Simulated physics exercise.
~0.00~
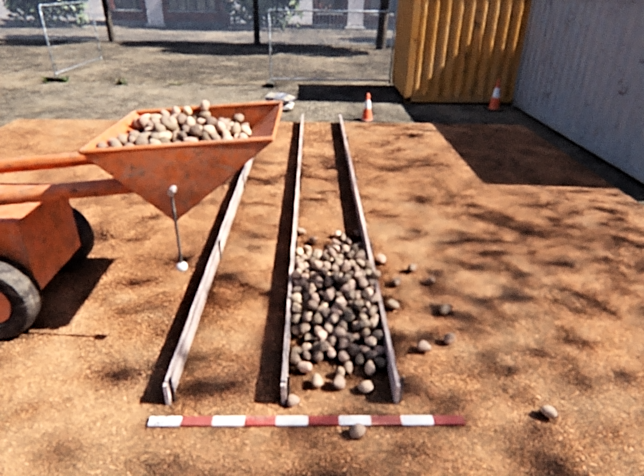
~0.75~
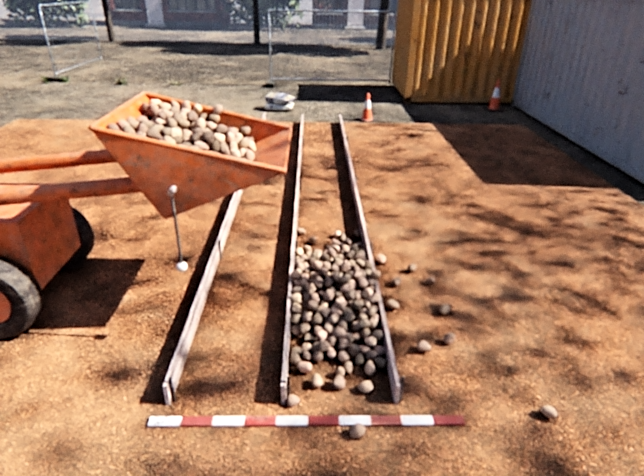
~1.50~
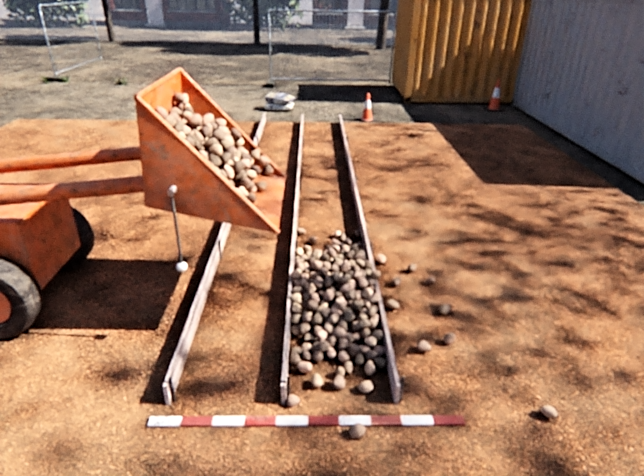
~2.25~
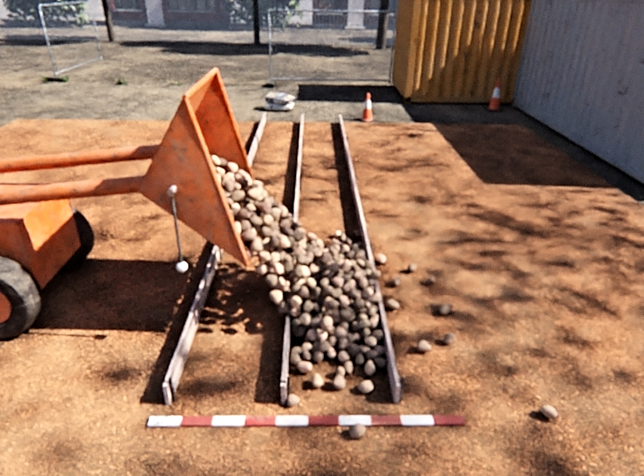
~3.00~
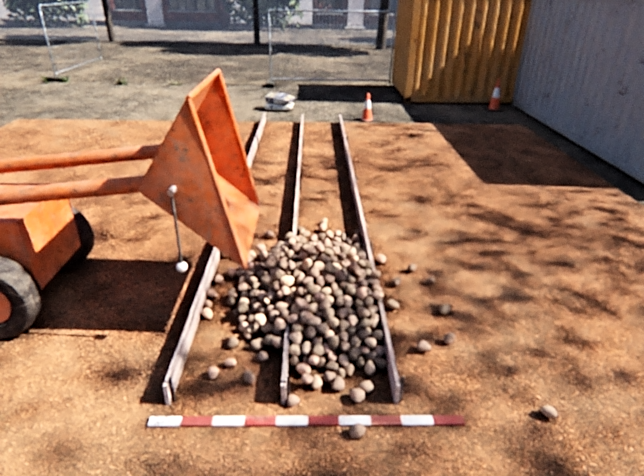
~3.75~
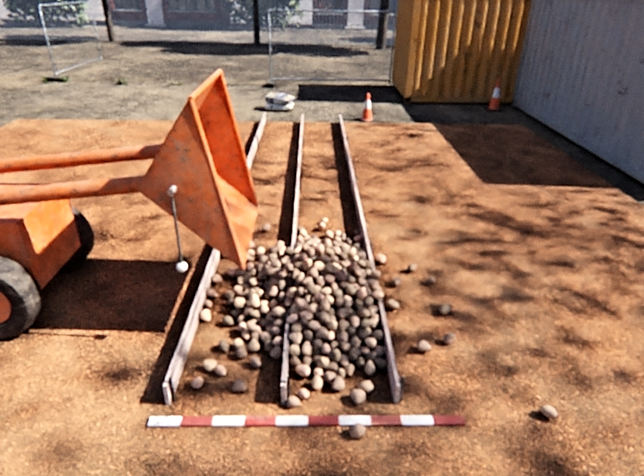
An orange loader bucket tips forward, pouring its stones onto the pile between the planks.
